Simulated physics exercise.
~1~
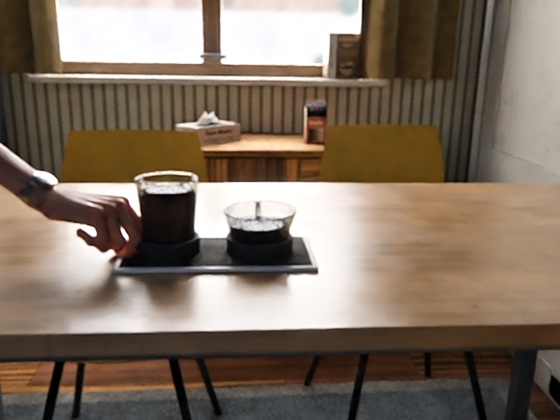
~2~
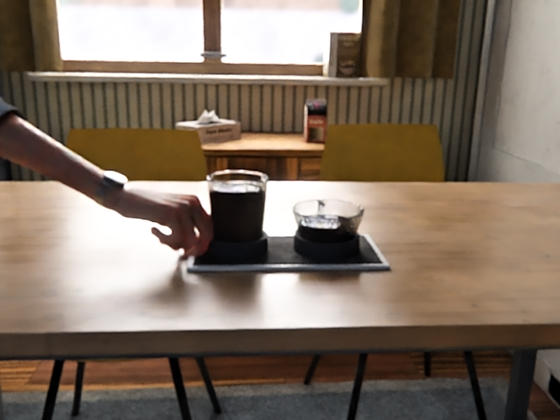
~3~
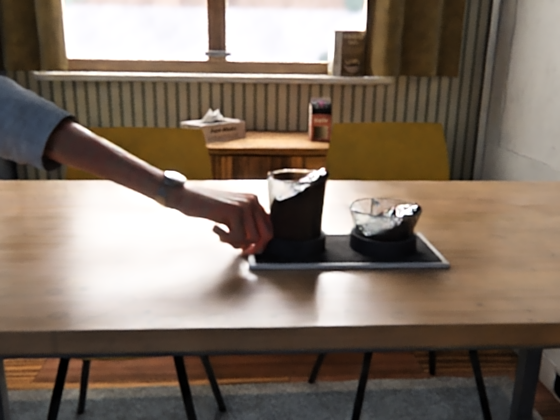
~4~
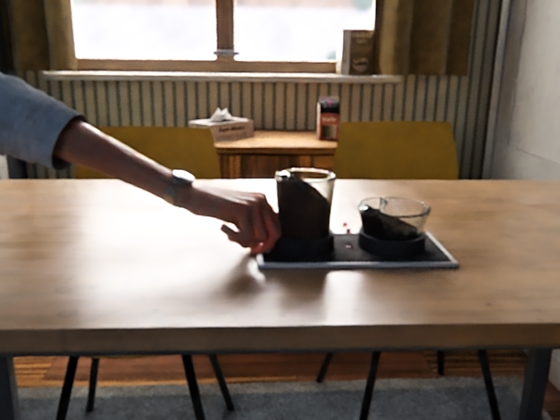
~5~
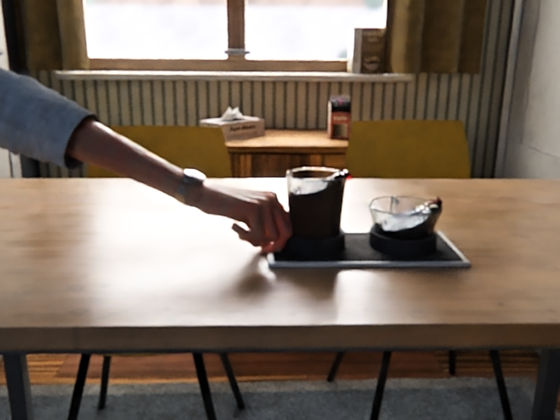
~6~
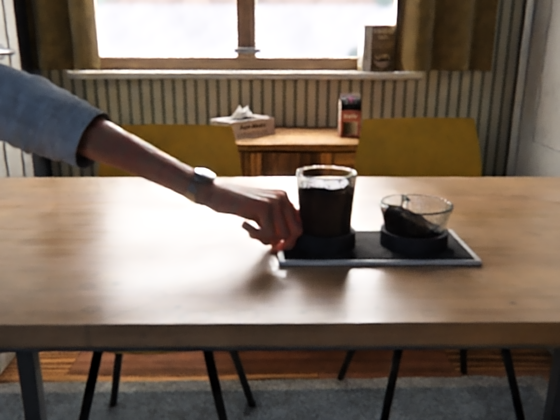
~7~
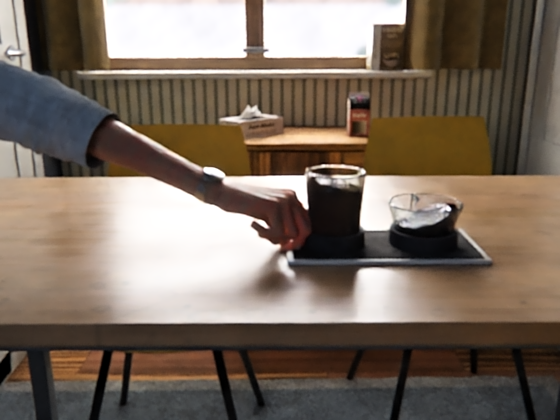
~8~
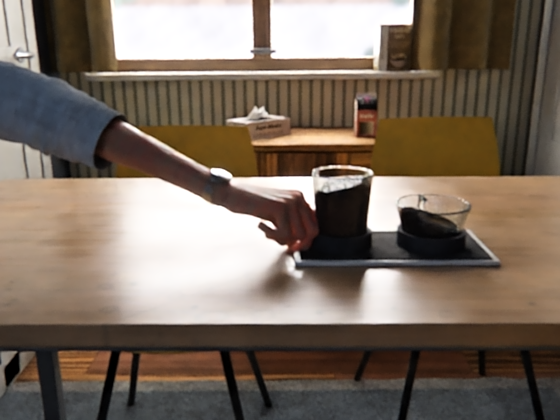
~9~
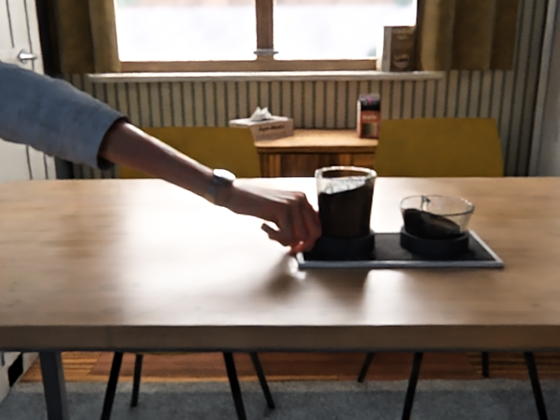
To begin with, a hand reaching in from the left holds the near end of a dark tray on a wooden table, with a tall glass of dark liquid on its left and a low glass bowl on its right, both seated in black holders. The hand pushes the tray steadily to the right. The tray then stops abruptly, and the liquid surges up toward the right in both glasses. It sloshes back and forth while the view drifts slightly left. By the end, both vessels stand upright, their dark liquid still tilted, with the hand still at the tray.
